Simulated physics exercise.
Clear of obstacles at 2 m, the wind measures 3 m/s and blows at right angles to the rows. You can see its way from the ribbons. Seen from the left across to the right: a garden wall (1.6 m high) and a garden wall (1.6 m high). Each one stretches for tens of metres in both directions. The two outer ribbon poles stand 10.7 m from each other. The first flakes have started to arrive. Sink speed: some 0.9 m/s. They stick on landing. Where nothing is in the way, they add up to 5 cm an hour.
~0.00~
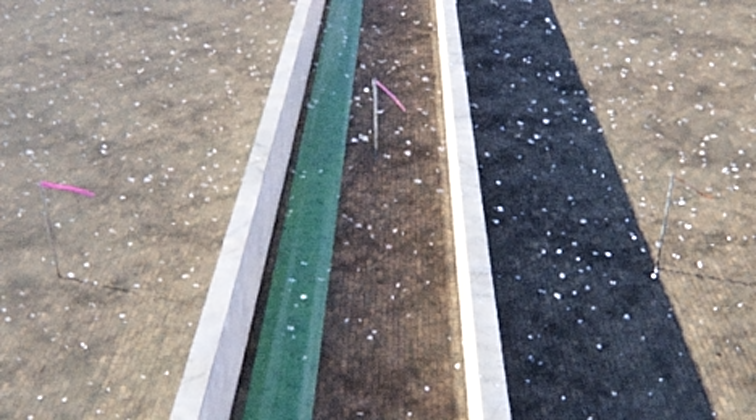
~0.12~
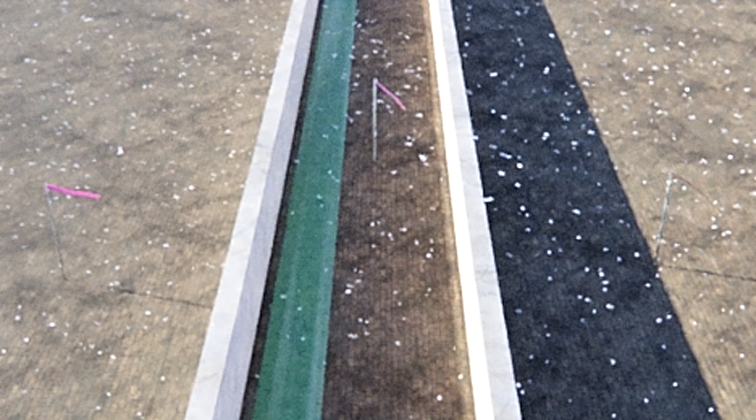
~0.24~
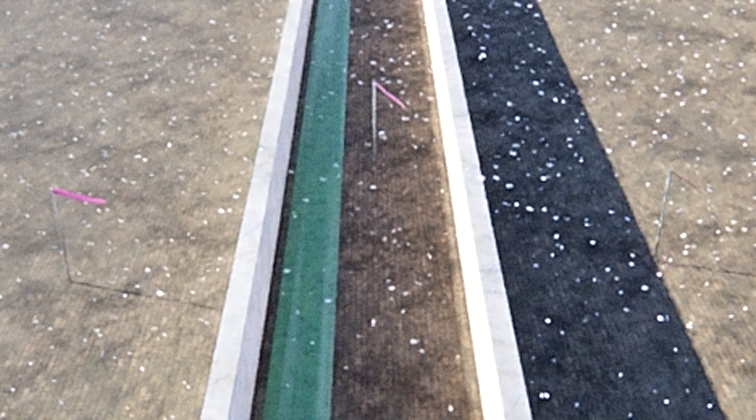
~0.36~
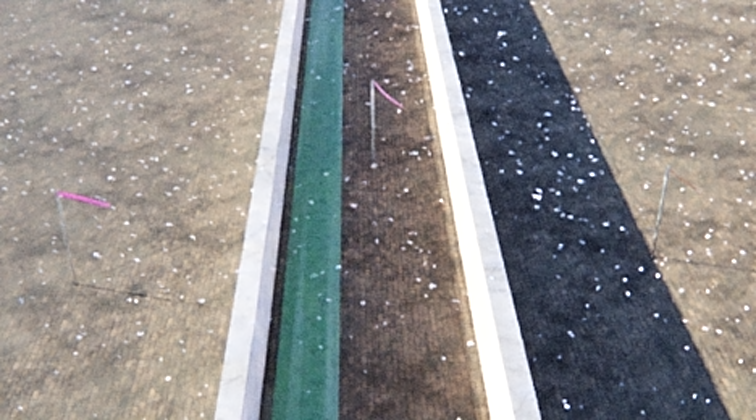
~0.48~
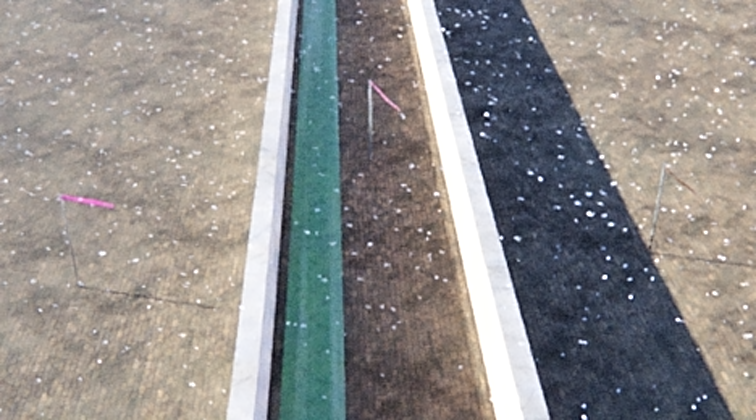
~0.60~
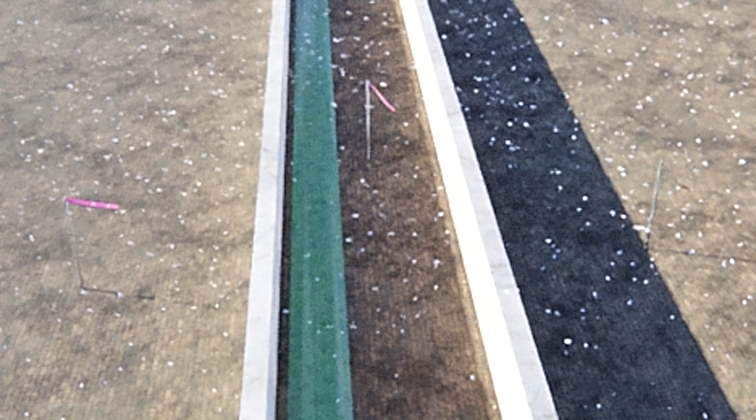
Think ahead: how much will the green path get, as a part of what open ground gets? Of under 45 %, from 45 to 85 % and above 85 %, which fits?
The answer is from 45 to 85 %.
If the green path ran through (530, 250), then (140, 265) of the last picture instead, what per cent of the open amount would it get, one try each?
First roughly 90 per cent, second roughly 100 per cent.
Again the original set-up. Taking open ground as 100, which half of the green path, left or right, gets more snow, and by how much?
I'd go with the left-hand part, ahead by near 25 points.
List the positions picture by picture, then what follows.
The left ribbon ends at (94, 196), leaning 75 degrees to the right, in the first frame.
The right ribbon ends at (709, 198), leaning 55 degrees to the right and the green one passes (307, 259), in the second frame.
The inner ribbon ends at (404, 108), leaning 45 degrees to the right, above the rows the flakes slant 80 degrees from upright, towards the right and the top of the left garden wall crosses (268, 146), in the third frame.
The left ribbon ends at (110, 205), leaning 75 degrees to the right and the green one passes (317, 192), in the fourth frame.
The right ribbon ends at (696, 194), leaning 50 degrees to the right and above the rows the flakes slant 80 degrees from upright, towards the right, in the fifth frame.
The inner ribbon ends at (394, 110), leaning 40 degrees to the right and the top of the right garden wall crosses (463, 143), in the sixth frame.
In 10 minutes the green path collects 5 mm against 8 mm in the open.
In 30 minutes the green path collects 16 mm against 25 mm in the open.
In 60 minutes the green path collects 31 mm against 50 mm in the open, so the green path has 63 % of the open amount; the left half of it has 76 %, the right half 50 %.
